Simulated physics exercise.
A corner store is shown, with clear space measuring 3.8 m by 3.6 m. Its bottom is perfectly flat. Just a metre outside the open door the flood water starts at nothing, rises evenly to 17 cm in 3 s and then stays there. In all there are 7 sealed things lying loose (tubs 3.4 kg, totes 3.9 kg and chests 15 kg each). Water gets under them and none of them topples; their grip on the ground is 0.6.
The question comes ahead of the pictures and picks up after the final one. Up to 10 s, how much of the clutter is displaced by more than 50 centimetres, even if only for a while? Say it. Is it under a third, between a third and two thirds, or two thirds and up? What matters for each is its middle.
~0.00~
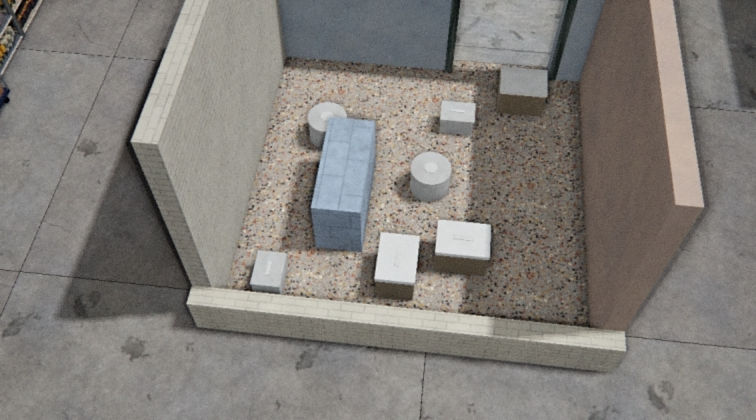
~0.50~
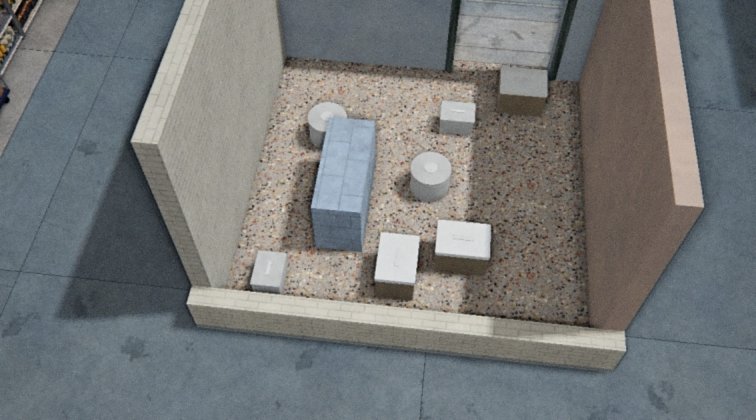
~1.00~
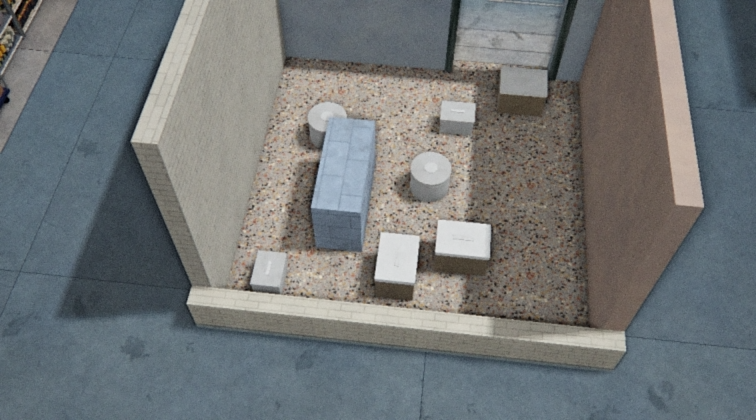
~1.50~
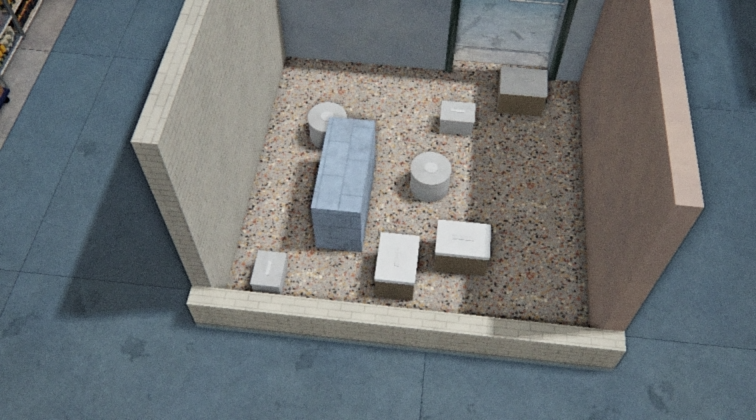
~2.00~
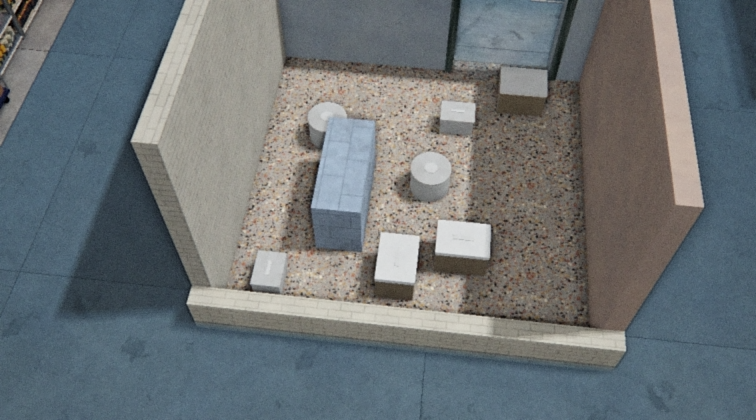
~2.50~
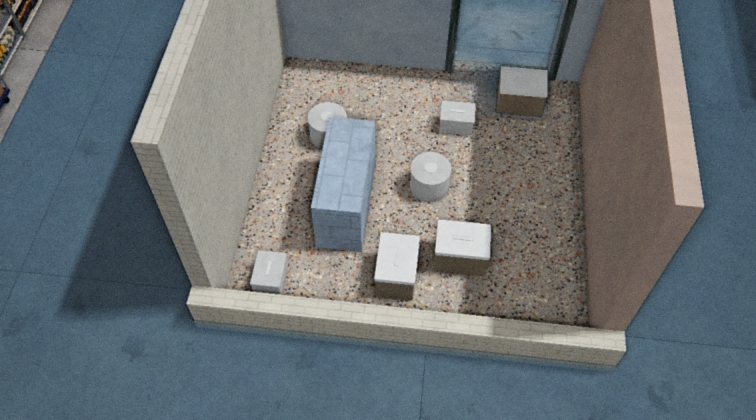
It's shaping up to be most of them, two thirds and up.
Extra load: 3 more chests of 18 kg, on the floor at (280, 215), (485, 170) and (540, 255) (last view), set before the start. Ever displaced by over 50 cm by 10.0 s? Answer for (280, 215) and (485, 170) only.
Taking them in order, the first is within that distance and the second is beyond that distance.
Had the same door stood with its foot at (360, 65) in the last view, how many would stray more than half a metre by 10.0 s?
Then it comes to 4.
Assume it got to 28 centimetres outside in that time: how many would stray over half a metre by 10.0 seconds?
In that case 7 of them.
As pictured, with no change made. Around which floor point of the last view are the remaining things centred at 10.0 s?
The average lands around (358, 239).
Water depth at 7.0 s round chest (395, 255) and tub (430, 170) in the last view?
Depths: Near 5 cm, then near 9 cm.
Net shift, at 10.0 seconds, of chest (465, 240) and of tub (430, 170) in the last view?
100 cm and 120 cm respectively.
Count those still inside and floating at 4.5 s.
At that time, 1.
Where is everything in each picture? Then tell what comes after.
The first picture shows a chest at (524, 80), on the bottom; a tub at (431, 168) rests on the ground; water covers 0.0 m2; 0 of 7 have shifted.
The second picture shows a chest at (524, 80) rests on the ground; a tub at (431, 168) rests on the ground; 0.0 m2 under water; 0 of 7 have shifted.
The third picture shows a chest at (524, 80) rests on the ground; a tub at (431, 168), on the bottom; water covers 0.0 m2; 0 of 7 have shifted.
The fourth picture shows a chest at (524, 80) rests on the ground; a tub at (431, 168) rests on the ground; 0.0 m2 under water; 0 of 7 have shifted.
The fifth picture shows a chest at (524, 80), on the bottom; a tub at (431, 168) rests on the ground; water covers 0.0 m2; 0 of 7 have shifted.
The sixth picture shows a chest at (524, 80) rests on the ground; a tub at (431, 168), on the bottom; water covers 0.4 m2; 0 of 7 have shifted.
After 3.5 s 0 of 7 are over 50 cm from their spots; 0 afloat.
After 4.5 s 2 of 7 are over 50 cm from their spots; 1 afloat.
After 7.0 s 3 of 7 are over 50 cm from their spots; 2 afloat.
After 10.0 s 6 of 7 are over 50 cm from their spots, and 6 have been at some point; 6 afloat.
